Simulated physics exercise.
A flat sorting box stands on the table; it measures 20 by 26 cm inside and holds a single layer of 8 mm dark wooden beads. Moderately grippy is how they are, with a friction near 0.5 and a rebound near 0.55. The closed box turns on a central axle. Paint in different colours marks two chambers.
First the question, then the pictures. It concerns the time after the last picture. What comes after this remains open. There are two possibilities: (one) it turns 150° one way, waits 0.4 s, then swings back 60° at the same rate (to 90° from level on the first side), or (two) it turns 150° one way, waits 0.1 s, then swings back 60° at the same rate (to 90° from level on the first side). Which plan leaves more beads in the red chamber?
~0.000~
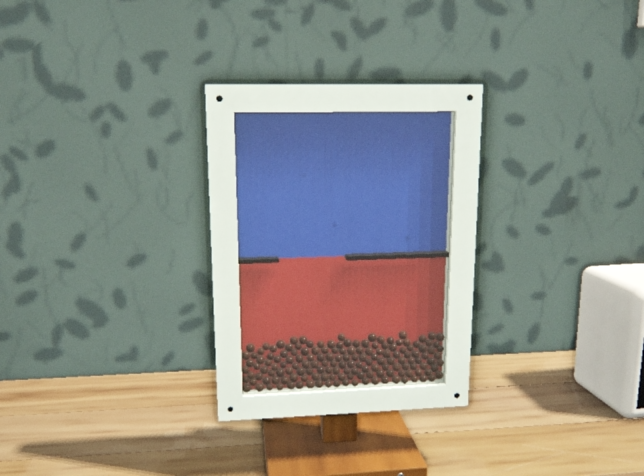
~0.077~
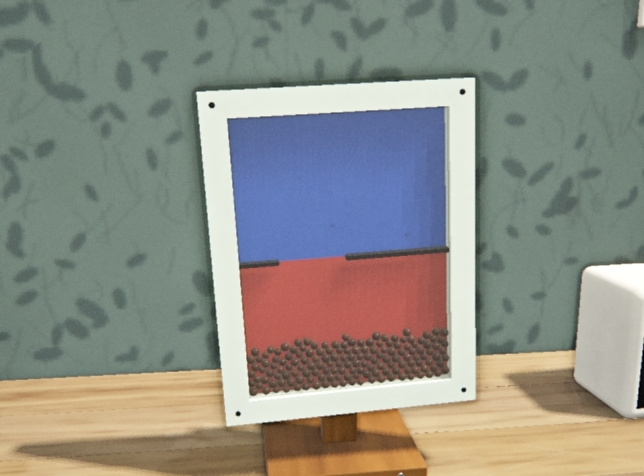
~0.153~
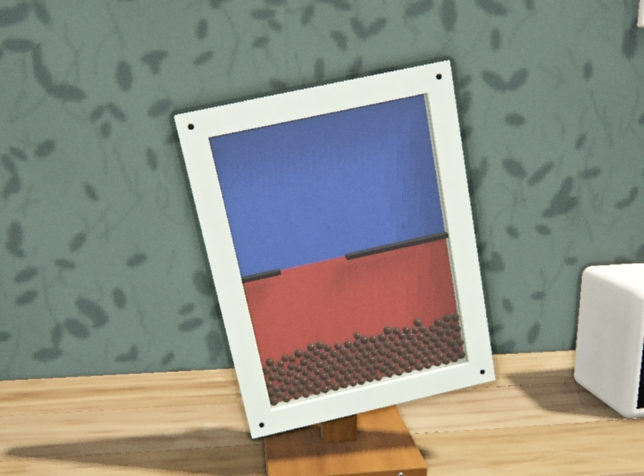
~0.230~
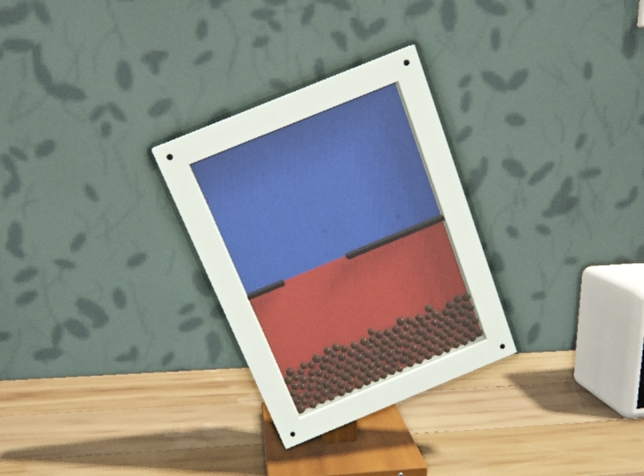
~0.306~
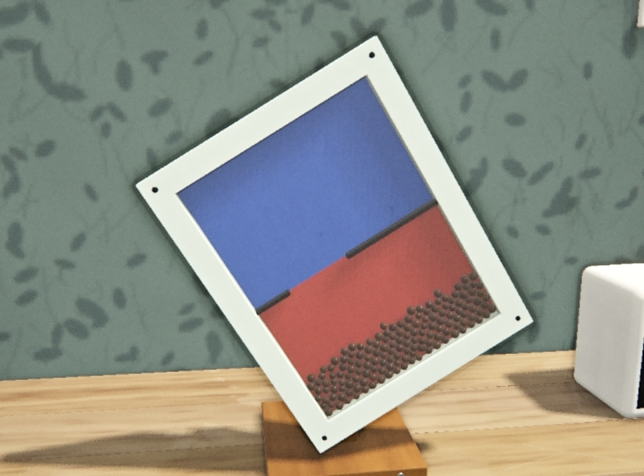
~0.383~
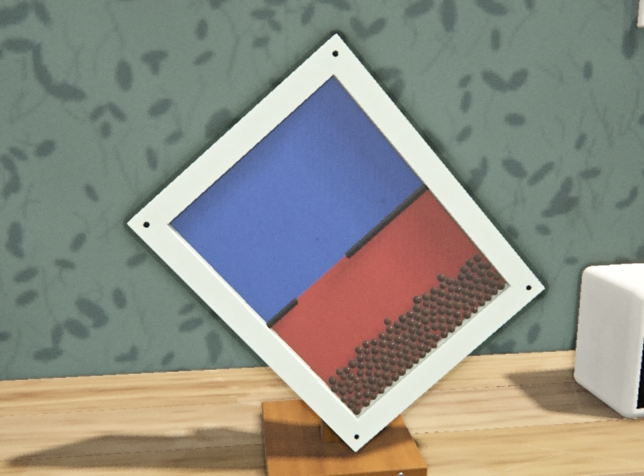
The latter.
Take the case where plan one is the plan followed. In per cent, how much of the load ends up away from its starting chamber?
Moved share: About 75 per cent.
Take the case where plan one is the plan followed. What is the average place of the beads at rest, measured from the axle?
Offset approx. 4 cm left, 7 cm below.
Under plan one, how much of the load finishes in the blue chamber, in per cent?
The answer is near 75 percent.
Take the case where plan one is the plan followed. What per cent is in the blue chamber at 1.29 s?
Roughly 35 %.
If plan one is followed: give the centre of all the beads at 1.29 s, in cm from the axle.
Roughly 6 centimetres to the right and 2 centimetres below.
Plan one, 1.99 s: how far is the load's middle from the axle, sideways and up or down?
The middle sits around 2 cm left and 8 cm below.
Plan one. After 1.29 s, it stands 150° anticlockwise; the beads' middle is 6 cm right of and 2 cm below the centre; red 65 %, blue 35 %.
After 1.99 s, it stands 119° anticlockwise; the beads' middle is 2 cm left of and 8 cm below the centre; red 25 %, blue 75 %.
After 2.28 s, it stands 90° anticlockwise; the beads' middle is 6 cm left of and 6 cm below the centre; red 25 %, blue 75 %.
Settled by 3.2 s, it stands 90° anticlockwise; red 25 %, blue 75 %.
Plan two would end with red 35 %, blue 65 %.
